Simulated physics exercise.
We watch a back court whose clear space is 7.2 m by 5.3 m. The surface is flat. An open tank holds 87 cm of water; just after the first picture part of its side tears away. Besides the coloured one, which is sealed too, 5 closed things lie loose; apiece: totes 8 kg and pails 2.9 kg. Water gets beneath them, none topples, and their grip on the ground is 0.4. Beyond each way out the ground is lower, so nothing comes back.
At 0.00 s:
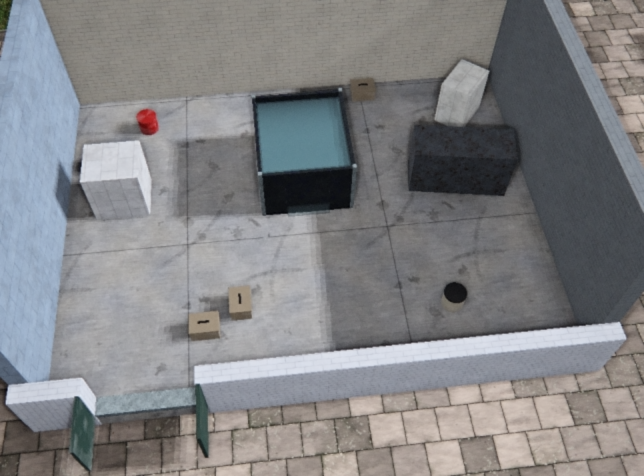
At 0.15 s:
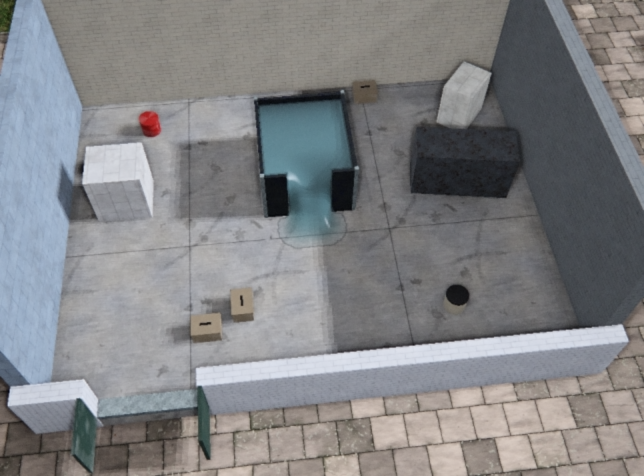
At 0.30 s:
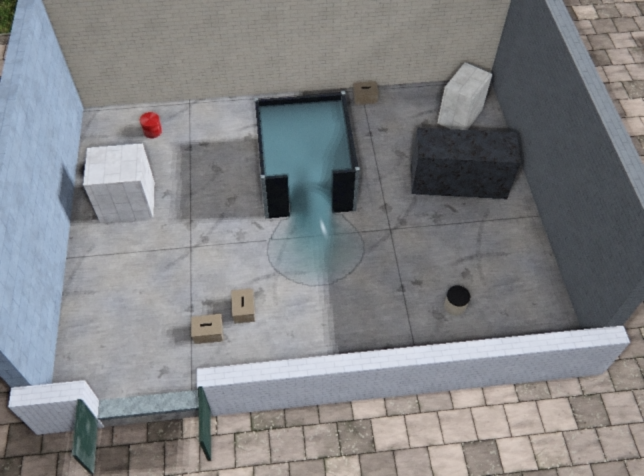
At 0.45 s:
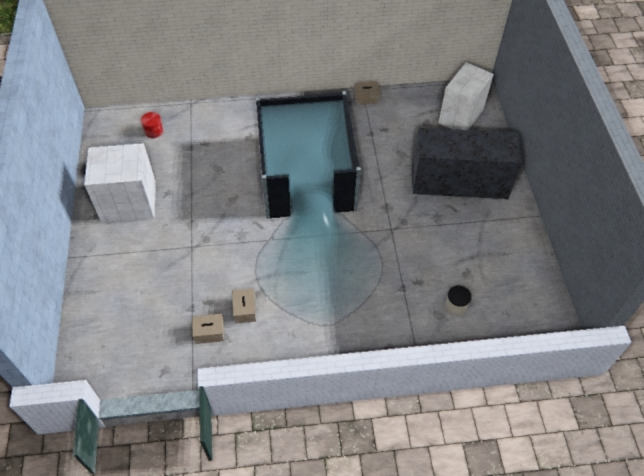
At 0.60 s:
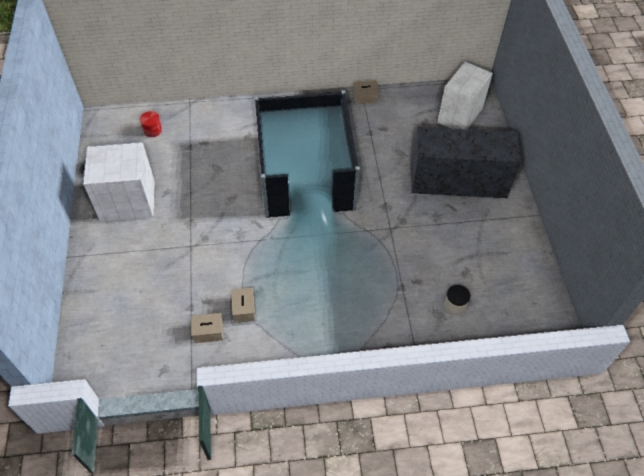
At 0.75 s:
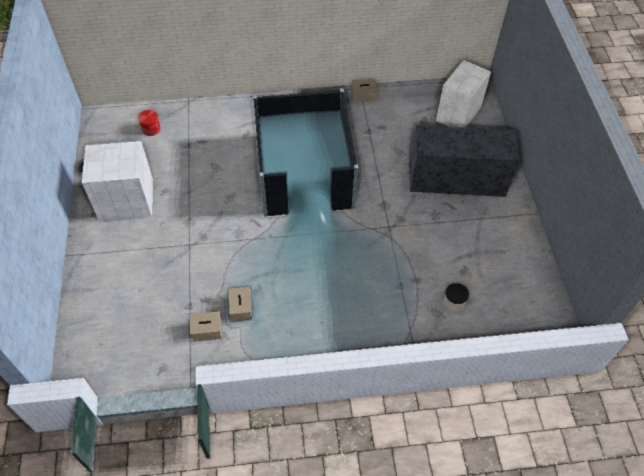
A dark-sided tank in a walled court split open at its front, and water poured out and spread across the floor toward the low front wall, while the red pail and small boxes stayed put.
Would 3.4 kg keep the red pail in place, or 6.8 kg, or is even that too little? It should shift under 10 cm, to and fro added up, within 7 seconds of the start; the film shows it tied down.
For it, the smaller load will do.
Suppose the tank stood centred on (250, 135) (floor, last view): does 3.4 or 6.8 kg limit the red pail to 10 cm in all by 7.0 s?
Then the lower weight is enough.
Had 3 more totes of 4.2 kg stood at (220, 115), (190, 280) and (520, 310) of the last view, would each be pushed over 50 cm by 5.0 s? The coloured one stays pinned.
In turn: Less, less, over.
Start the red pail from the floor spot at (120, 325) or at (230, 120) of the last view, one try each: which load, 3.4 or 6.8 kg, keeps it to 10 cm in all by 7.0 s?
In turn: Neither holds; either load holds.
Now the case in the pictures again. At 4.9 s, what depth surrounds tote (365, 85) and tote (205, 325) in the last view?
Roughly 0 and 12 cm.
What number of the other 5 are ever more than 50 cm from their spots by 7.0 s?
3 of them.
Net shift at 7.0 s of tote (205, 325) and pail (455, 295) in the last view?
In that order: 200 cm, 300 cm.
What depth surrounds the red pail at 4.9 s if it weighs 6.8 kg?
Roughly 0 cm.
After 1.4 s the red pail would be 0 cm from its start with 3.4 kg and 0 cm from its start with 6.8 kg; 0 cm of water round it then.
After 3.1 s the red pail would be 0 cm from its start with 3.4 kg and 0 cm from its start with 6.8 kg; 0 cm of water round it then.
After 4.9 s the red pail would be 0 cm from its start with 3.4 kg and 0 cm from its start with 6.8 kg; 0 cm of water round it then.
After 7.0 s the red pail would be 0 cm from its start with 3.4 kg and 0 cm from its start with 6.8 kg; 1 cm of water round it then.
